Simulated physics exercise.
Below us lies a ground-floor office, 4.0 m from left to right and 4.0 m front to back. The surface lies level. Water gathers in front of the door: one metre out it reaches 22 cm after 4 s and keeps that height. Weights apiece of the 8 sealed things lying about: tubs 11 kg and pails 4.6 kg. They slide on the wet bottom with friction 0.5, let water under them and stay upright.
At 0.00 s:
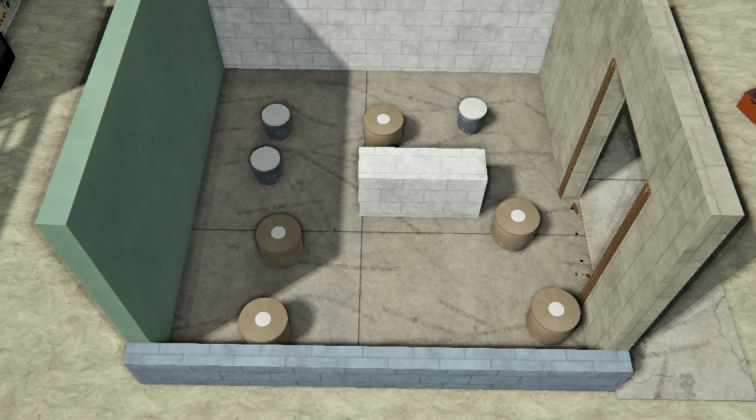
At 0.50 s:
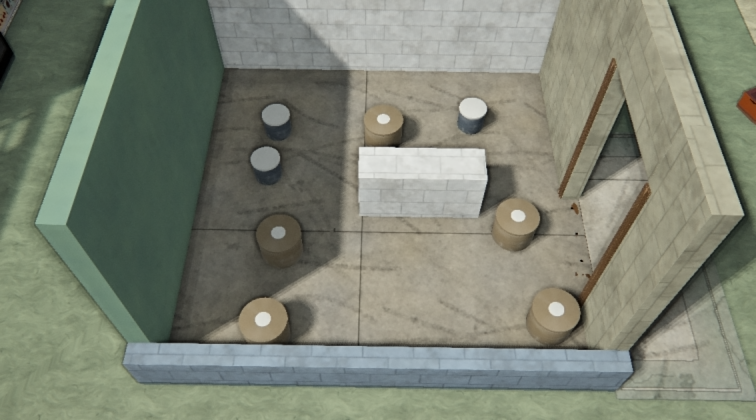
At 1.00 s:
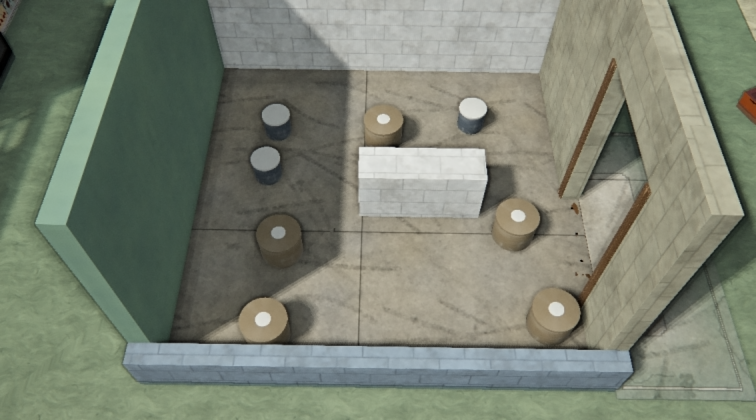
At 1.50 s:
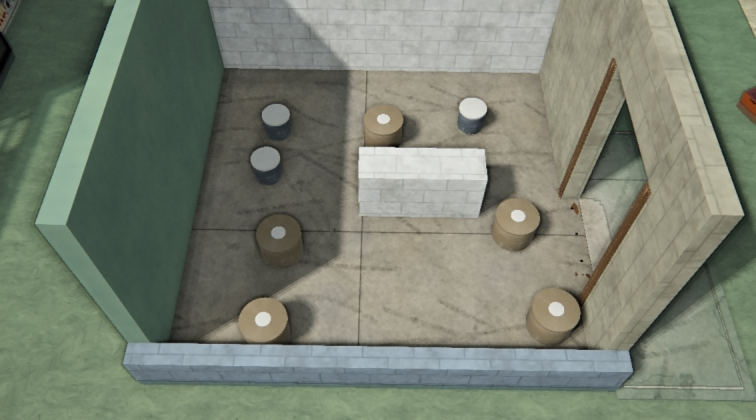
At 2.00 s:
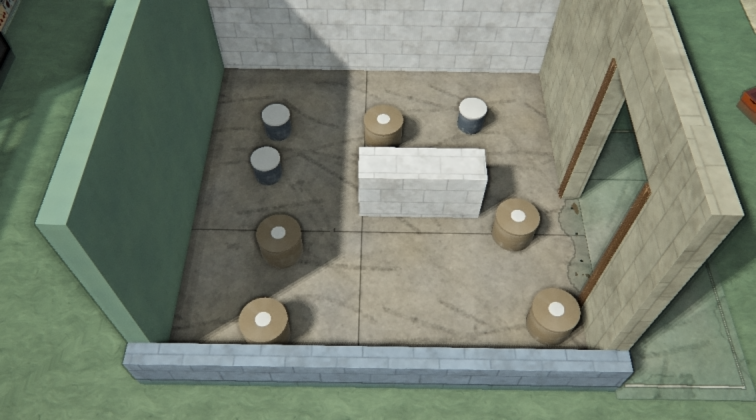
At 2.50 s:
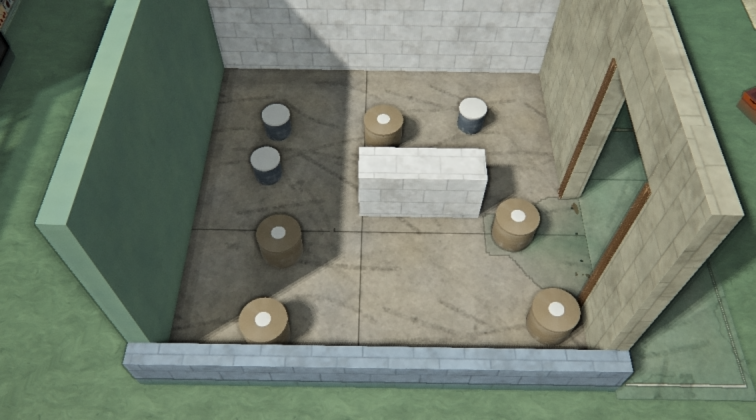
Greenish water spreads over the pale ground outside a roofless room, then creeps across the paving by the doorway on the right. It passes through the opening and fans out over the floor around the two right-hand brown tubs, while every tub and pail stays put.
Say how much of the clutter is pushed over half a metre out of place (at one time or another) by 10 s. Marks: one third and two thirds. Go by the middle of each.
That comes to two thirds or more.
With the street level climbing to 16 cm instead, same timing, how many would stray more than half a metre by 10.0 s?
In that case 2 of them.
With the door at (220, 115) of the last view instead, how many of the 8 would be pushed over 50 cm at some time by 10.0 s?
In that case 5 of them.
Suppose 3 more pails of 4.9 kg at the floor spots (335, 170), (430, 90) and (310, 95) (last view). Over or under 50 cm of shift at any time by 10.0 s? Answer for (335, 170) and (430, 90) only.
In turn: Short of it, more.
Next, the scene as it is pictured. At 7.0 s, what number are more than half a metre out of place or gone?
By then 2.
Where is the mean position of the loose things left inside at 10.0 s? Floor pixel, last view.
Near (362, 156).
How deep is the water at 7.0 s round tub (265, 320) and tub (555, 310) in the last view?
Roughly 13 and 4 cm.
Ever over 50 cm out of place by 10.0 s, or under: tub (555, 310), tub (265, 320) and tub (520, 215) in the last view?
In that order: Less, over, past it.
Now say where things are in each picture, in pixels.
A tub at (384, 119), on the bottom; a tub at (279, 233), on the bottom; water covers 0.0 m2; 0 of 8 have shifted, in the first frame.
A tub at (384, 119), on the bottom; a tub at (279, 233), on the bottom; water covers 0.0 m2; 0 of 8 have shifted, in the second frame.
A tub at (384, 119) rests on the ground; a tub at (279, 233), on the bottom; water covers 0.0 m2; 0 of 8 have shifted, in the third frame.
A tub at (384, 119) rests on the ground; a tub at (279, 233) rests on the ground; 0.0 m2 under water; 0 of 8 have shifted, in the fourth frame.
A tub at (384, 119), on the bottom; a tub at (279, 233), on the bottom; water covers 0.0 m2; 0 of 8 have shifted, in the fifth frame.
A tub at (384, 119), on the bottom; a tub at (279, 233) rests on the ground; water covers 0.5 m2; 0 of 8 have shifted, in the sixth frame.
After 3.5 s 0 of 8 are over 50 cm from their spots; 0 afloat.
After 4.5 s 1 of 8 are over 50 cm from their spots; 0 afloat.
After 7.0 s 2 of 8 are over 50 cm from their spots; 2 afloat.
After 10.0 s 6 of 8 are over 50 cm from their spots, and 6 have been at some point; 6 afloat.
